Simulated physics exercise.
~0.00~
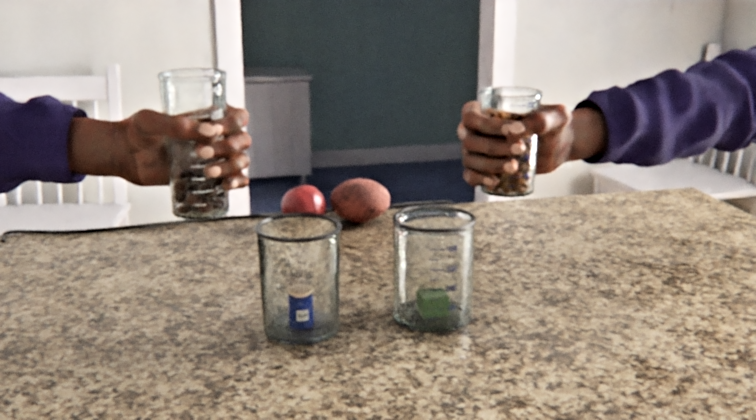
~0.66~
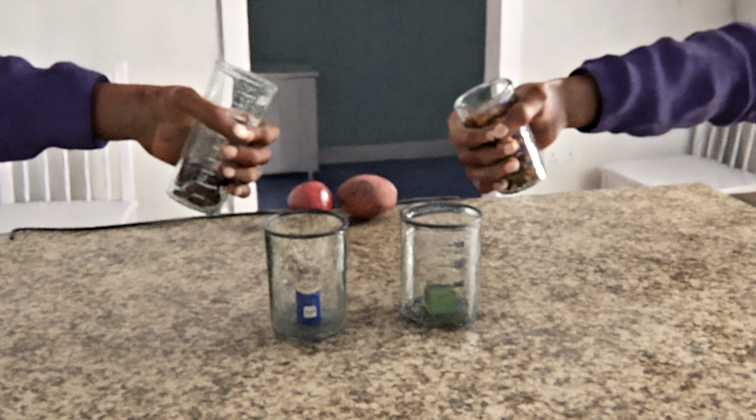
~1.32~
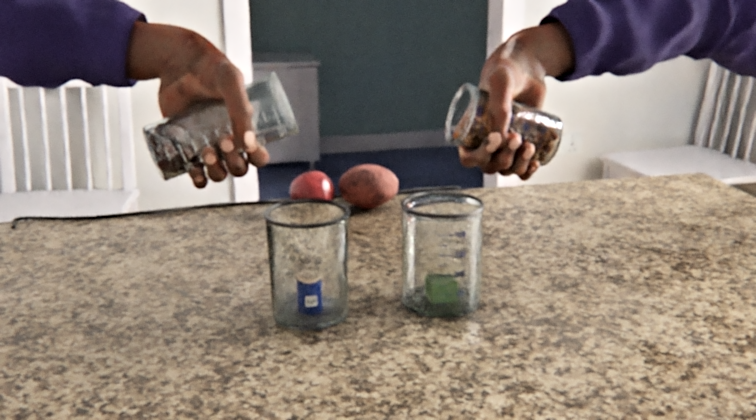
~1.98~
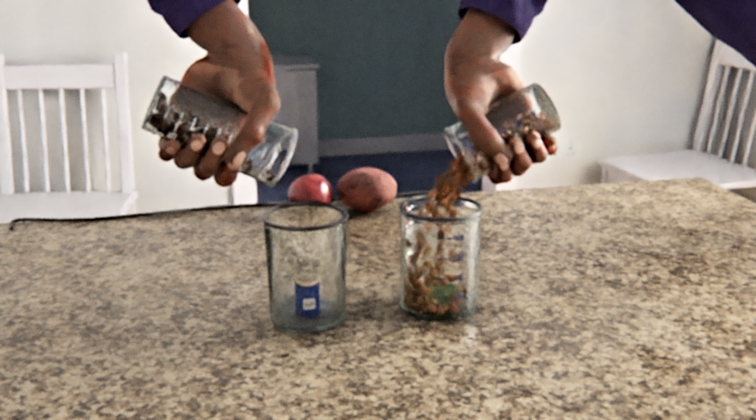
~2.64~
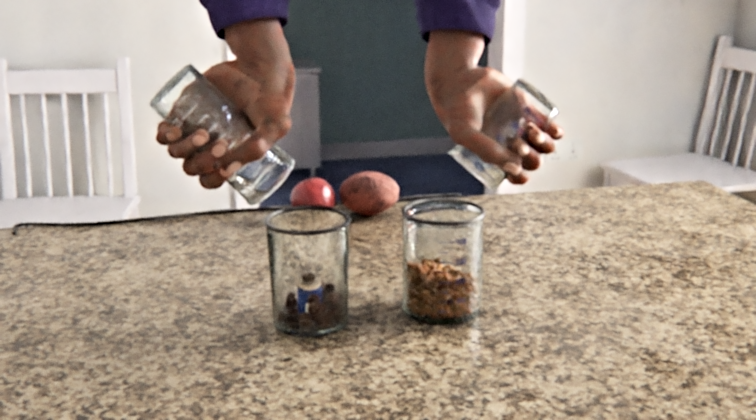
Two hands tipping cups of small brown pieces into clear glasses, burying the green object while the blue one still shows.
